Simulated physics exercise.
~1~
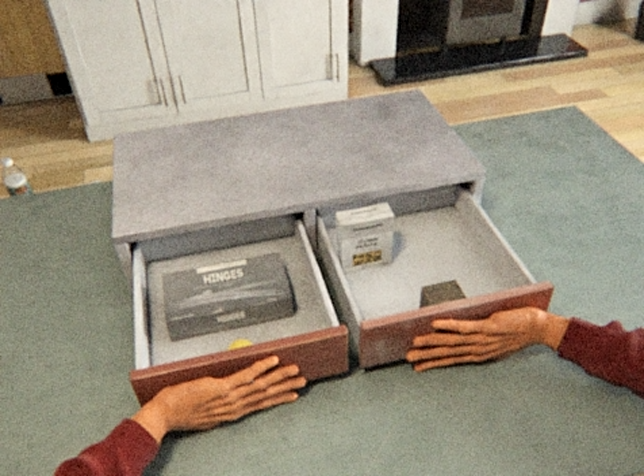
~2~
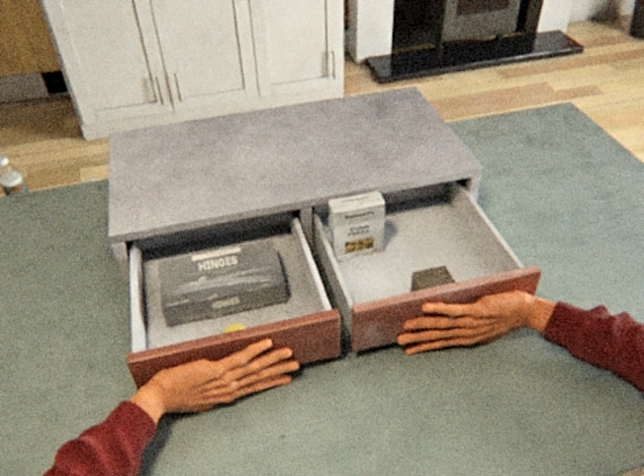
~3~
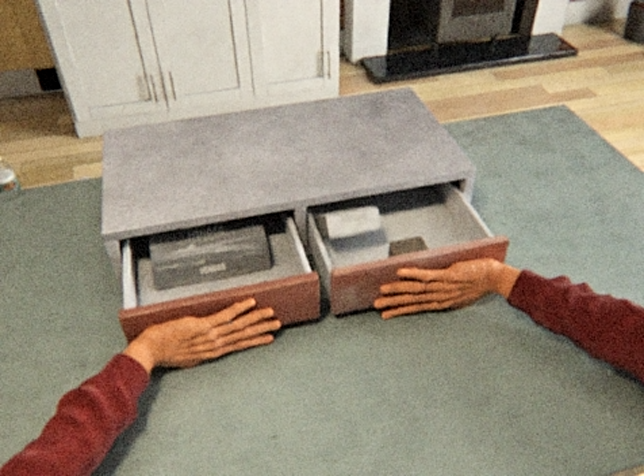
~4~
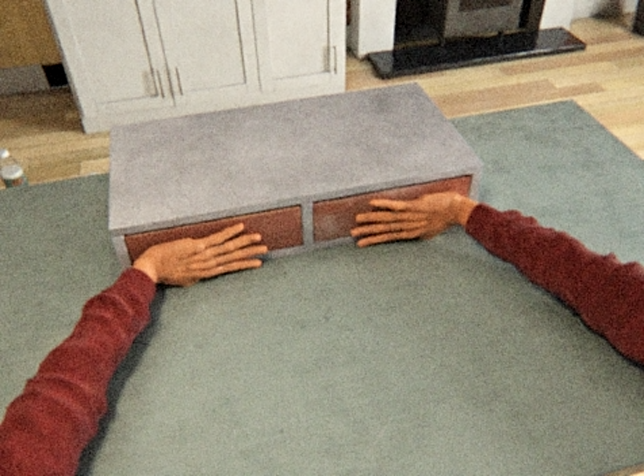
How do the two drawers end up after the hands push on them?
Both the left drawer and the right drawer end up all the way in, shut flush with the front of the grey chest.
